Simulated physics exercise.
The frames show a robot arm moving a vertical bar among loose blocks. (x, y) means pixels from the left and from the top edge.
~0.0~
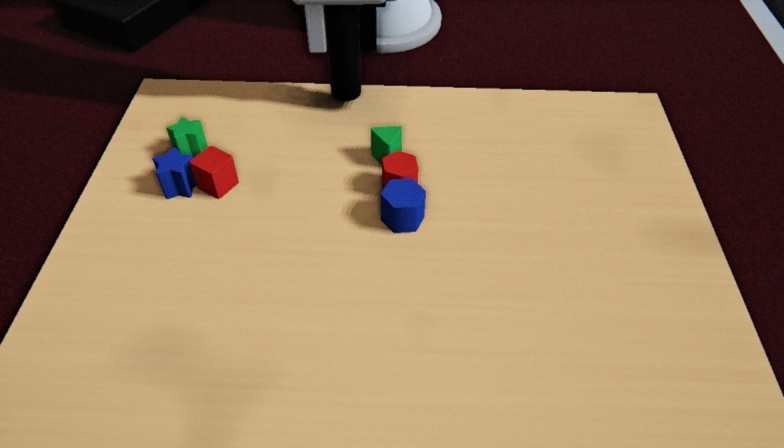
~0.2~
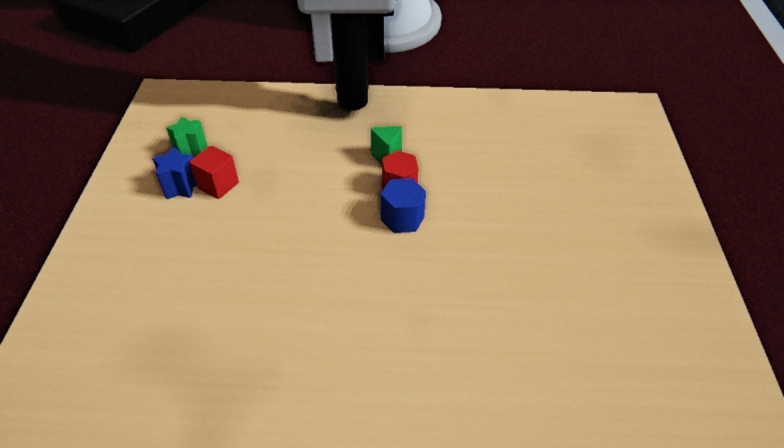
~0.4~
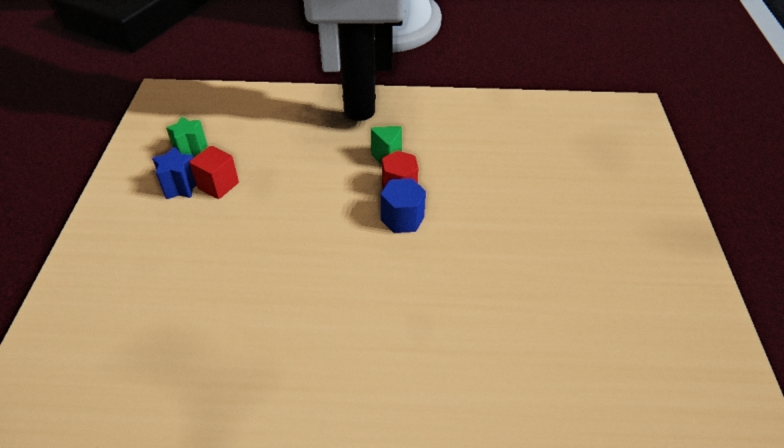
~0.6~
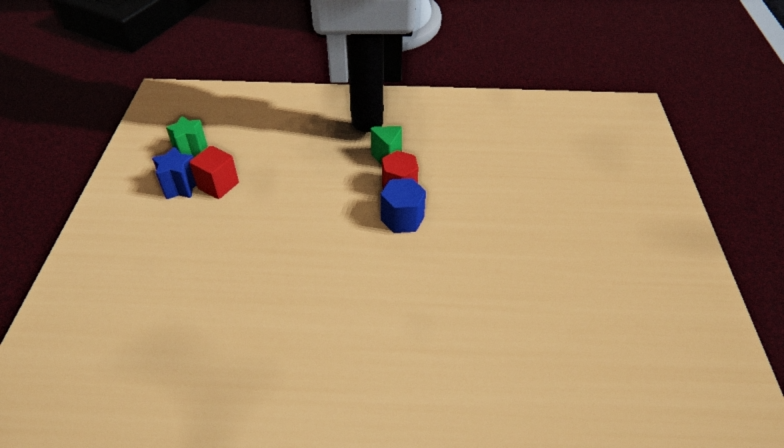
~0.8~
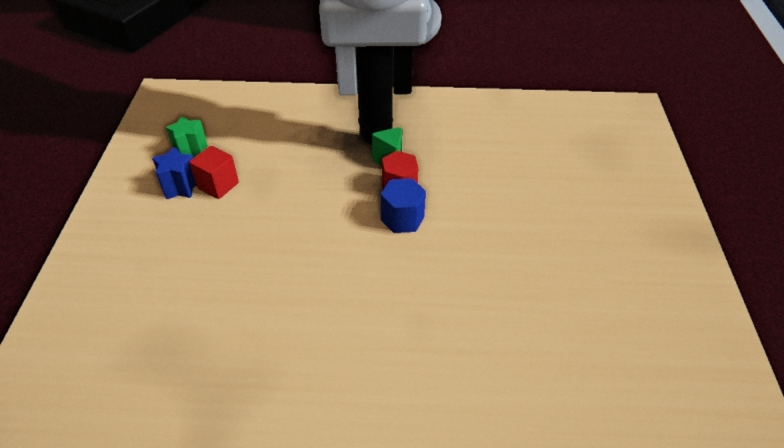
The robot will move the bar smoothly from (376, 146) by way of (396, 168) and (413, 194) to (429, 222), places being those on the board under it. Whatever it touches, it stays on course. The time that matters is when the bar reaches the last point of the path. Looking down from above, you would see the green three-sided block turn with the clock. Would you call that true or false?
Answer: False.
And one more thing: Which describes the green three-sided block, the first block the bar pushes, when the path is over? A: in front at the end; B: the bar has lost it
(B)
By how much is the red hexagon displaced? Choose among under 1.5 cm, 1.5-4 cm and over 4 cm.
It goes beyond 4 cm.
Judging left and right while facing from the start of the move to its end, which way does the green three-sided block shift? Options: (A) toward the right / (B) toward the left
Choice B: Toward the left.
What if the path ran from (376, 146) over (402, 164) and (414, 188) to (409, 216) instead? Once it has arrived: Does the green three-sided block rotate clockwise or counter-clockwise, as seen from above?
It makes a counterclockwise turn.
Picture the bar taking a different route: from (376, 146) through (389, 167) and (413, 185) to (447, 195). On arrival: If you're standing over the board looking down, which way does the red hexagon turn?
Bird's-eye view: Clockwise.
The first path, step by step. One third of the way, bar at (396, 158); green three-sided block at (422, 152), turned 35° anticlockwise; red hexagon at (410, 170), turned 45° clockwise; blue hexagon at (402, 198).
Two thirds of the way, bar at (414, 183); green three-sided block at (444, 164), turned 90° anticlockwise; red hexagon at (430, 193), turned 50° clockwise; blue hexagon at (403, 214), turned 50° clockwise.
At the end, bar at (430, 211); green three-sided block at (444, 164), turned 90° anticlockwise; red hexagon at (452, 222), turned 40° clockwise; blue hexagon at (403, 218), turned 65° clockwise.
